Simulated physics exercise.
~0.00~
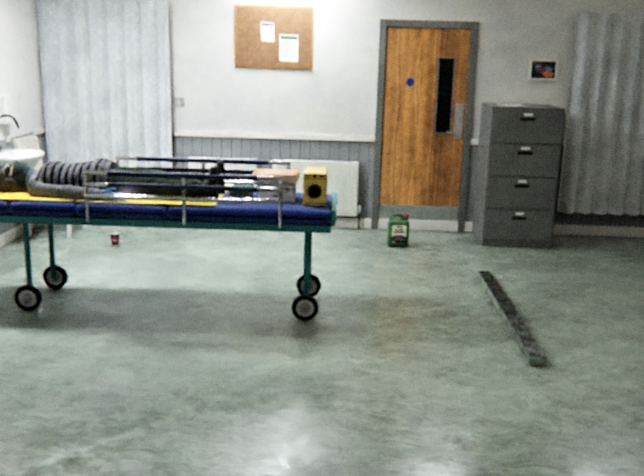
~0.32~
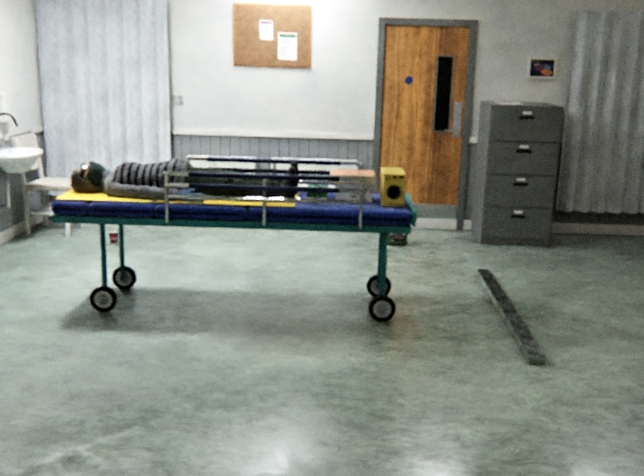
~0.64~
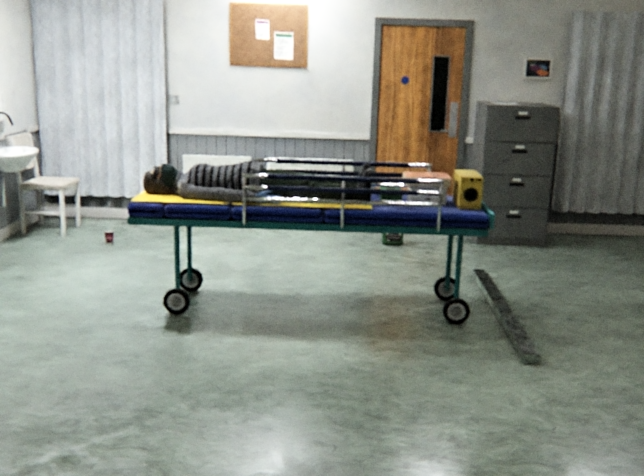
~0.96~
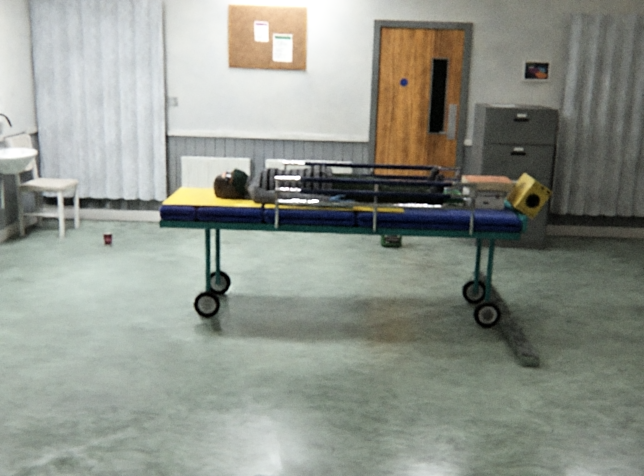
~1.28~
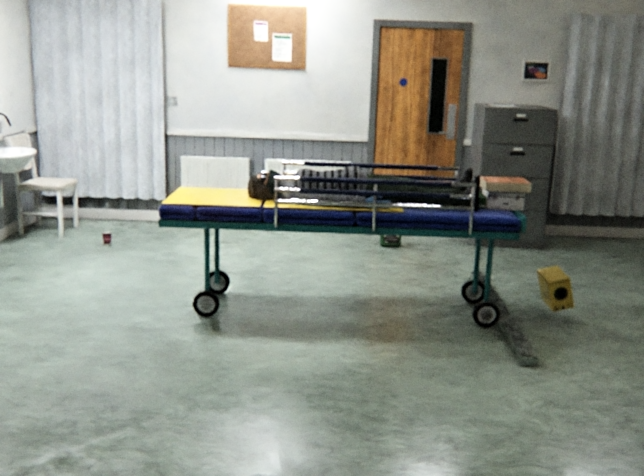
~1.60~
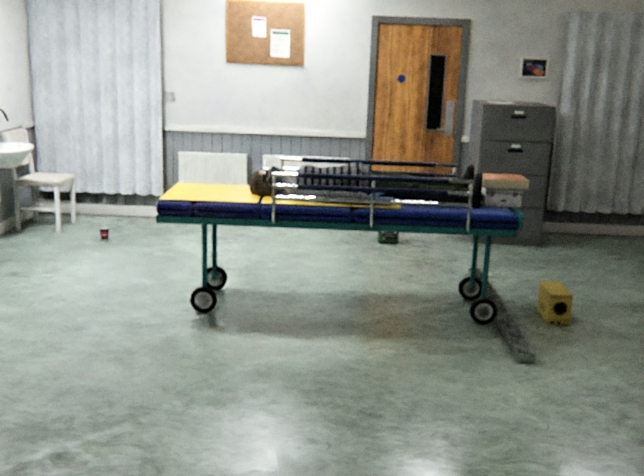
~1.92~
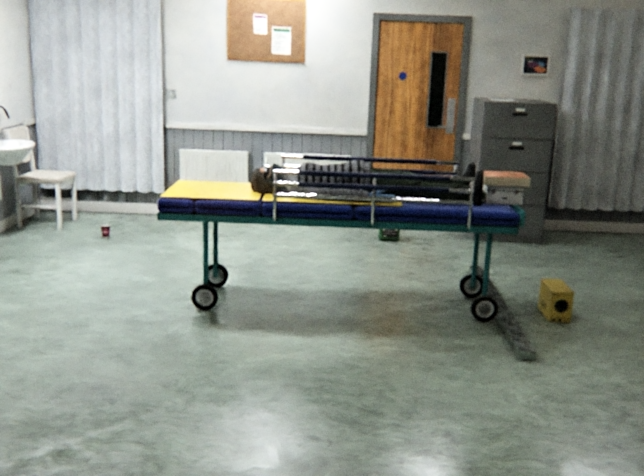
A person lying on a wheeled trolley rolled right across the room until the trolley stopped at a dark floor strip; the person slid farther toward the right end, and a yellow box toppled onto the floor while the person stayed aboard.
